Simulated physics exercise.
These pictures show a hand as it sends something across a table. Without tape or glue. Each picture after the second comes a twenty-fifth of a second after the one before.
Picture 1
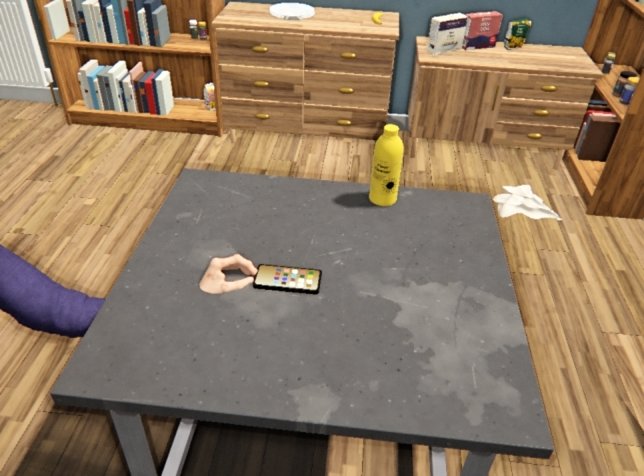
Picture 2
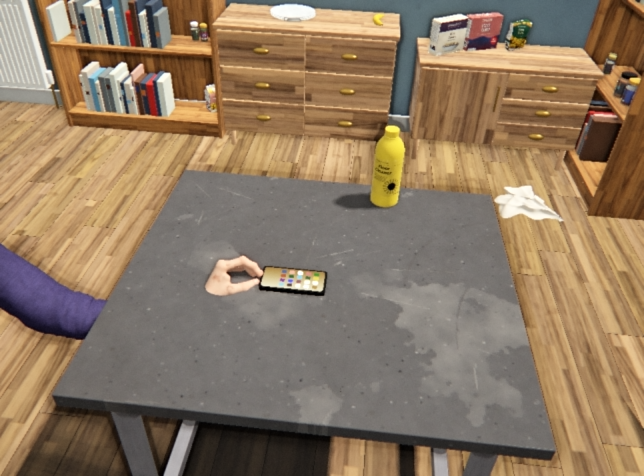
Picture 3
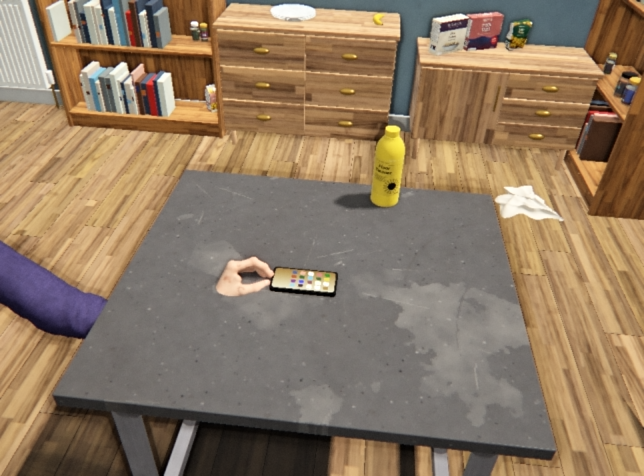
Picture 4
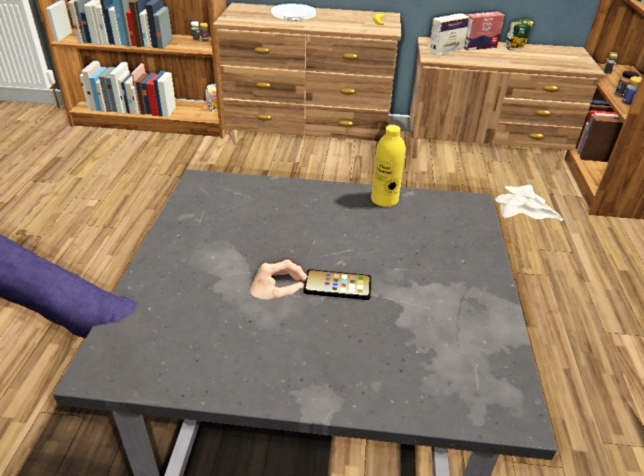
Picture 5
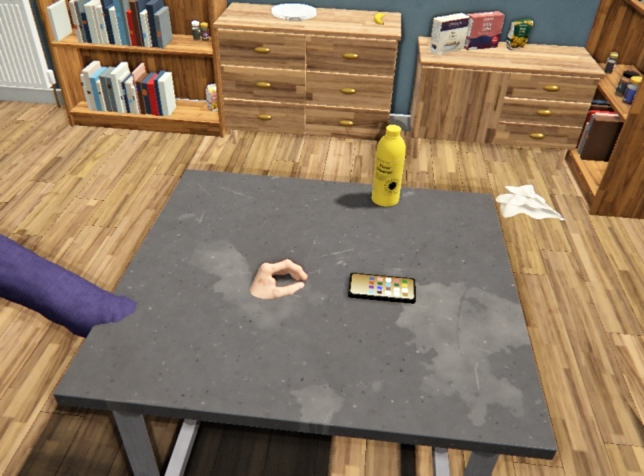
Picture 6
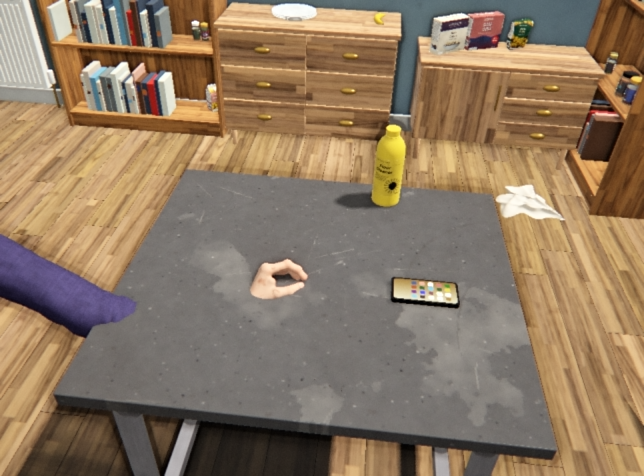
A black phone lies on a dark gray table, its left end at the fingertips of a hand that pushes it slowly, then faster, to the right. The hand then stays still while the phone slides on alone, the gap between them widening as it moves past the yellow bottle toward the table's right side.
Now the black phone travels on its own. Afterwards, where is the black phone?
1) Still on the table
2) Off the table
The answer is 2.
Then, 0.20 s past the last view, black phone now off the table.
Then, 0.50 s past the last view, things are still on the move.
Finally, off the table, black phone.
